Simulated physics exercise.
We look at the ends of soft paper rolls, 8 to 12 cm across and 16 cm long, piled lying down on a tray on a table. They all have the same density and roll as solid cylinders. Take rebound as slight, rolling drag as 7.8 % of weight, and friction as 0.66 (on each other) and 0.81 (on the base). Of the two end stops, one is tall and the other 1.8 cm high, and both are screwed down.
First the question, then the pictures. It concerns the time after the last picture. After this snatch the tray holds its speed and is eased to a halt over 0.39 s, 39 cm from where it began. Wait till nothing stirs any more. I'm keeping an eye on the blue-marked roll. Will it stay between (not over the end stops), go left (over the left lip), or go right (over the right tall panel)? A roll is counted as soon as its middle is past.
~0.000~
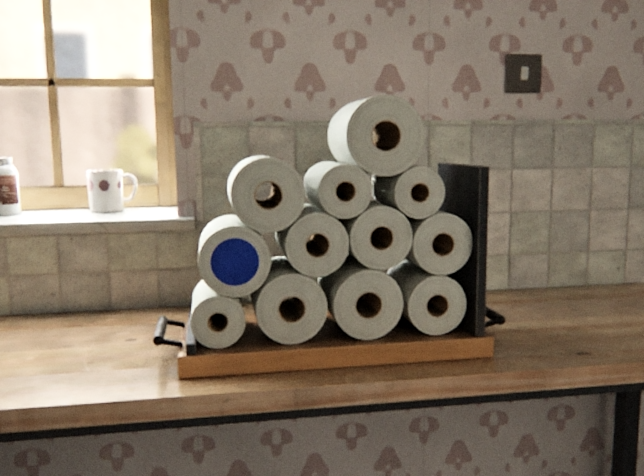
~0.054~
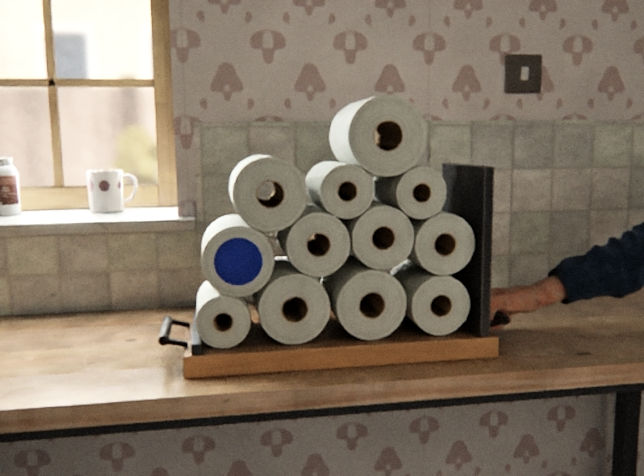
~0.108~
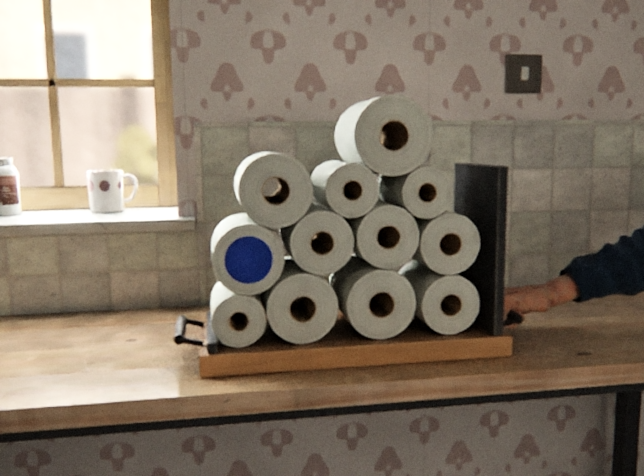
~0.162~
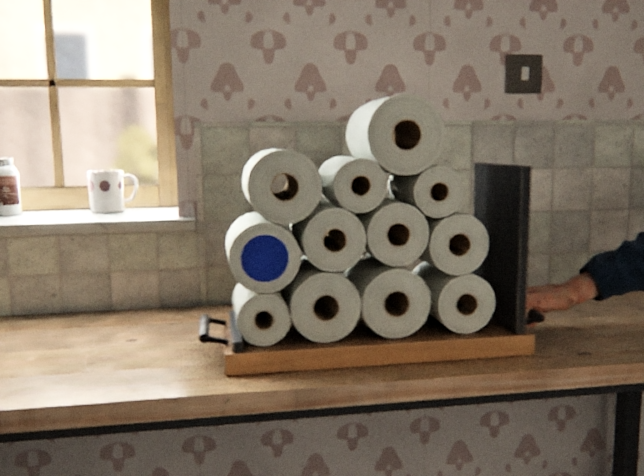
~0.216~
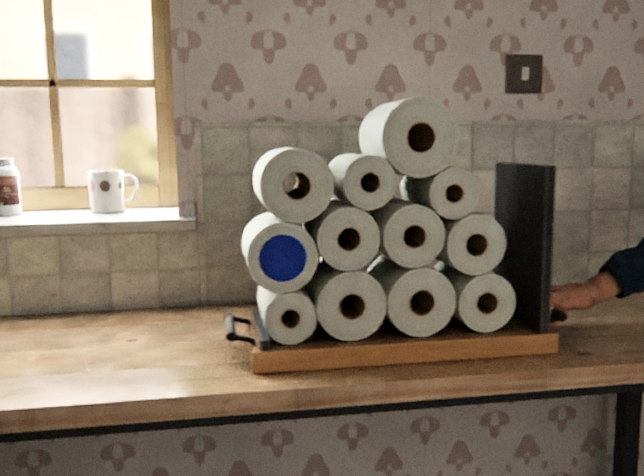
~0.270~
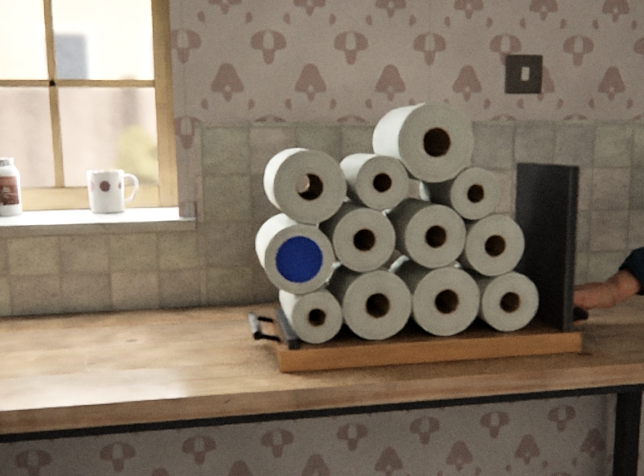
I'd say it goes left.
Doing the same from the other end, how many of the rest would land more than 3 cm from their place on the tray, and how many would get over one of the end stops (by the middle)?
Shifted: 0; got out: 0.
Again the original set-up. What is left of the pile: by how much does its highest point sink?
Something like 14 cm, I'd say.
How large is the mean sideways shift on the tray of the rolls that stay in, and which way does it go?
Mean shift: Approx. 4 cm, leftward.
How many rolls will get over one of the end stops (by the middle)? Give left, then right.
Per side: 4 left, 0 right.
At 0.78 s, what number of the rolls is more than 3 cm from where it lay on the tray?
8 by then.
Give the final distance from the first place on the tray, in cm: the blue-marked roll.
Blue-marked roll: 35.
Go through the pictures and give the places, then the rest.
In the first picture, 12 rolls, 4 on the base, highest (386, 136); blue (235, 262); left lip (1.8 cm) (190, 344); right tall panel (27 cm) (483, 236).
The second picture shows tray 0.8 cm to the right; stops (196, 344) and (488, 236); pile unchanged.
The third picture shows tray 3.1 cm to the right; stops (212, 343) and (502, 236); 11 rolls slipping.
The fourth picture shows tray 7 cm to the right; stops (238, 342) and (525, 235); 11 rolls slipping.
The fifth picture shows tray 11 cm to the right; stops (265, 340) and (549, 234); 11 rolls slipping.
The sixth picture shows tray 15 cm to the right; stops (292, 339) and (573, 233); 11 rolls slipping; blue (299, 260).
After 0.47 s, tray 30 cm along; 8 now displaced over 3 cm; 2 over the left lip; blue 13 cm left and 6 cm down (moves measured on the tray).
After 0.78 s, tray 39 cm along; 8 now displaced over 3 cm; 3 over the left lip; blue 23 cm left and 11 cm down.
After 0.96 s, tray 39 cm along; 8 now displaced over 3 cm; 4 over the left lip; blue 25 cm left and 11 cm down.
After 1.51 s, tray 39 cm along; 8 now displaced over 3 cm; 4 over the left lip; blue 33 cm left and 11 cm down.
In the end, by 2.1 s, 8 moved over 3 cm; 4 over the left lip; blue 33 cm left and 11 cm down; top of the pile 25 cm high, from 38 cm.
